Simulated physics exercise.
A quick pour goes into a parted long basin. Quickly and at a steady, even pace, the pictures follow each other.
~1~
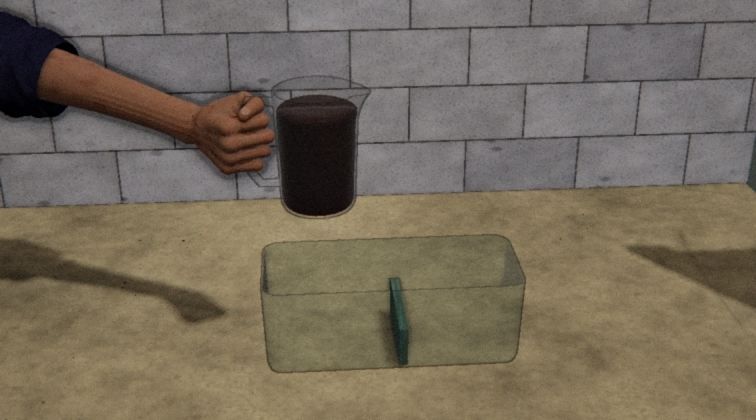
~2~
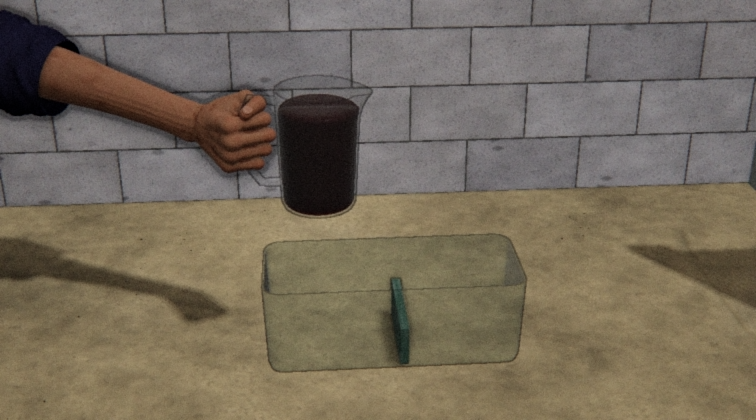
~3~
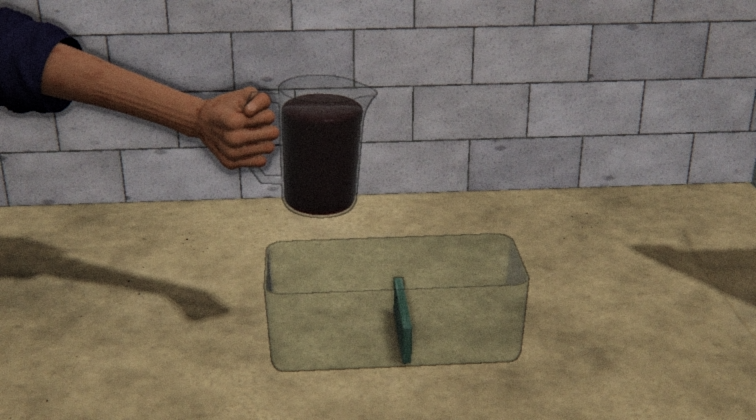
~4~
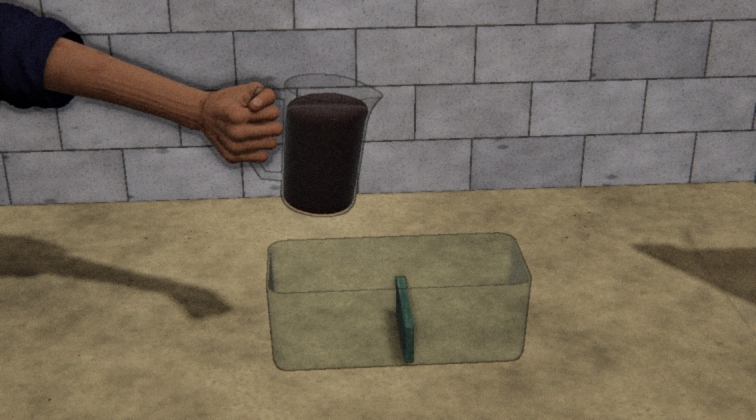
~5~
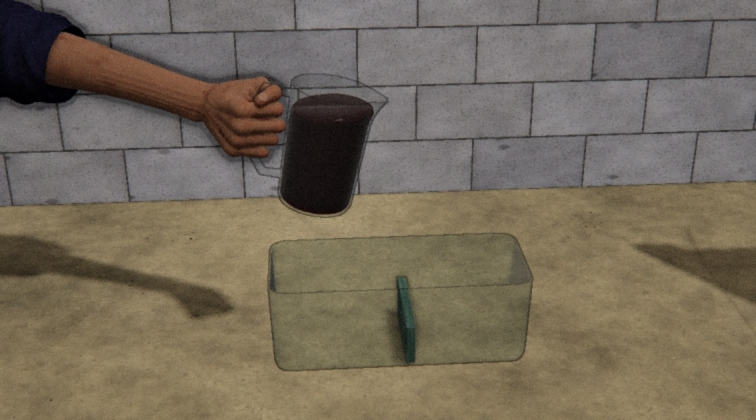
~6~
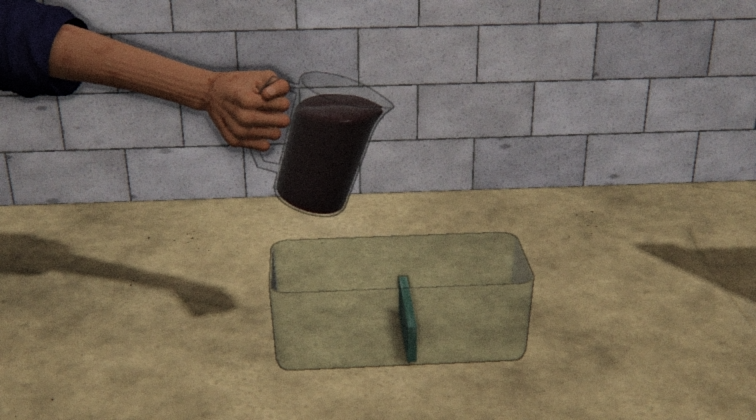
A clear jug of dark wine, gripped by a hand reaching in from the left, starts upright and tilts gradually to the right with quickening lean, above a long glass basin with a low green divider inside.
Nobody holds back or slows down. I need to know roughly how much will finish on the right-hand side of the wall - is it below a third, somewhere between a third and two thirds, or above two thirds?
Expect above two thirds of it there.
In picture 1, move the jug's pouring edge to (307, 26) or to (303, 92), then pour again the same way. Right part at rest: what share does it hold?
First place gives some 55 %, second place some 15 %.
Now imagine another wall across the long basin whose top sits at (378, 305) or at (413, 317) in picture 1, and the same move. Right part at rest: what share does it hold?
Well, it's close to 95 per cent for the first one, then 65 per cent for the other.
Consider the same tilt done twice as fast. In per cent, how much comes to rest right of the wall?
Roughly 85 in a hundred.
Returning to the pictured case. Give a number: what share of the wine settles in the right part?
Near 95 in a hundred.
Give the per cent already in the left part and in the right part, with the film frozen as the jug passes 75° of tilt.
I'd put the left part near 0 per cent and the right part near 5.
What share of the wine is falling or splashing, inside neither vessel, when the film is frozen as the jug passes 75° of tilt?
I'd reckon some 15 per cent.
A moment on, the jug is tipped on its side and 78 per cent is still to pour, 0 is left of the wall and 7 right of it.
Next, the jug is tipped right over and 18 per cent is still to pour, 1 is left of the wall and 62 right of it.
Then the jug is tipped right over and 0 per cent is still to pour, 5 is left of the wall and 93 right of it.
Later the jug is tipped right over and 0 per cent is still to pour, 6 is left of the wall and 93 right of it.
In the end 6 per cent lies left of the wall, 93 right of it and 1 outside.
